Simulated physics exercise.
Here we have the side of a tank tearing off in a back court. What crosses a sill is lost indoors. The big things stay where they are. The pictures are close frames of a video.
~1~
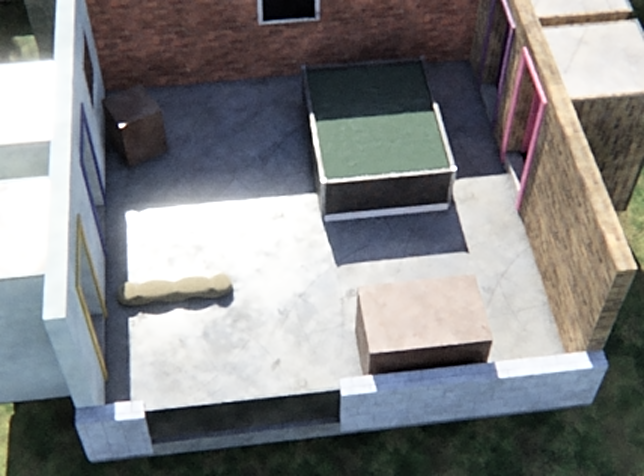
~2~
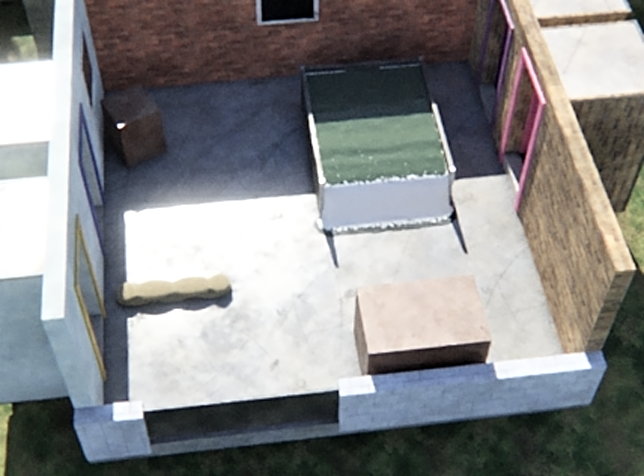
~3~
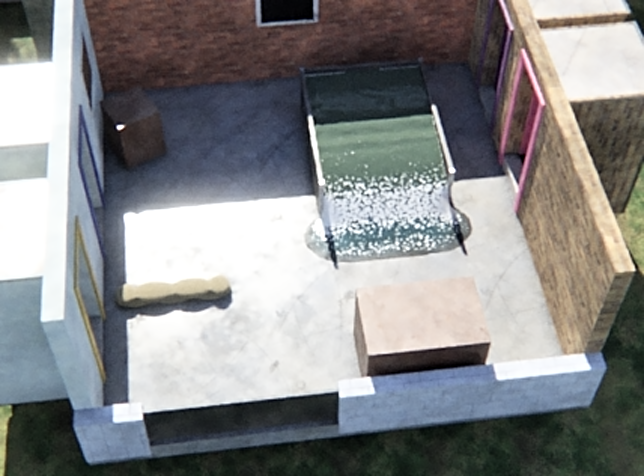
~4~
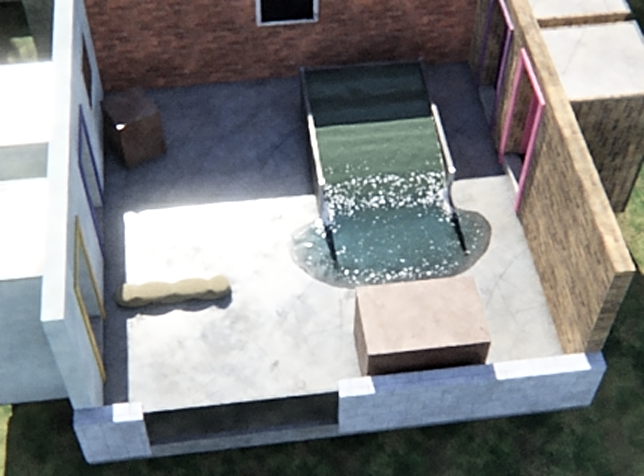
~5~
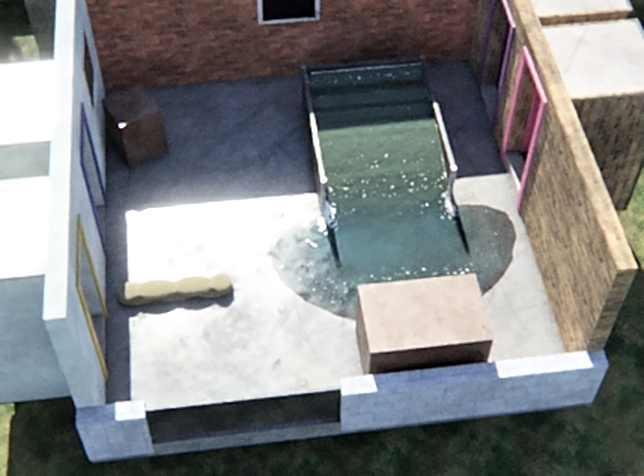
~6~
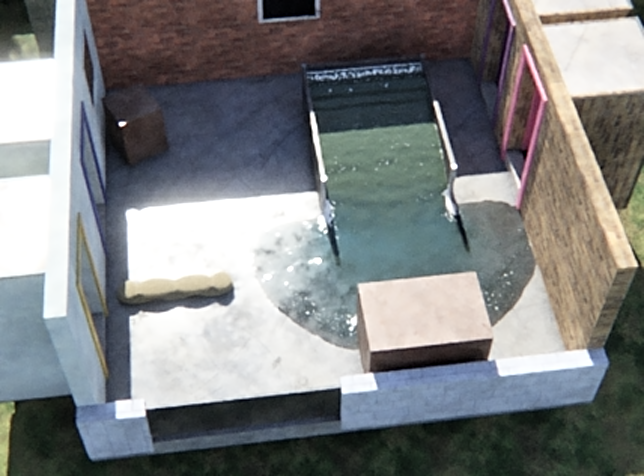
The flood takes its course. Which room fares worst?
The yellow door.
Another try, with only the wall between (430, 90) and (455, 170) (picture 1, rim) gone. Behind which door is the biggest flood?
That is the door marked pink.
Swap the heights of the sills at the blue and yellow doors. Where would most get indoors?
That is the yellow door.
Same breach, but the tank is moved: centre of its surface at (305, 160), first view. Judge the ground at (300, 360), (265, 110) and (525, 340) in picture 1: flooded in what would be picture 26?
As listed: Flooded, dry, flooded.
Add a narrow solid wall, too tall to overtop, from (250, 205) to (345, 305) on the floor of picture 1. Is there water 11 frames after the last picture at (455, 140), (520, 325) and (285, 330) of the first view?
One after the other: No water, under water, covered.
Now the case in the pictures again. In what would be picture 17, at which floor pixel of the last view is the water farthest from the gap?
Close to (107, 431).
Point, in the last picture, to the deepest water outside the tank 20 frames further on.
I would point to (488, 364).
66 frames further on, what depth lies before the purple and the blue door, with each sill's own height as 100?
About 50 and 230 per cent.
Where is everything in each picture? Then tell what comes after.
The water tank at (375, 120) is whole and still, in the first frame.
Water pours out at (385, 198) and has run to (452, 209), in the second frame.
Water pours out at (384, 202) and has run to (465, 231), in the third frame.
The front is at (299, 260), out from the gap at (384, 203), in the fourth frame.
Water pours out at (386, 202) and has run to a hidden place, in the fifth frame.
The front is at a hidden place, out from the gap at (386, 201), in the sixth frame.
A moment on, water covers 35 % of the floor; purple door not reached, blue door not reached, pink door not reached, yellow door not reached.
Next, water covers 40 % of the floor; purple door not reached, blue door not reached, pink door not reached, yellow door not reached.
Then, water covers 55 % of the floor; purple door not reached, blue door wet at the sill, nothing in, pink door wet at the sill, nothing in, yellow door some in.
Later, water covers 85 % of the floor; purple door wet at the sill, nothing in, blue door wet at the sill, nothing in, pink door wet at the sill, nothing in, yellow door a lot in.
In the end, water covers 95 % of the floor; purple door wet at the sill, nothing in, blue door some in, pink door wet at the sill, nothing in, yellow door a lot in; the yellow door has let in the most.
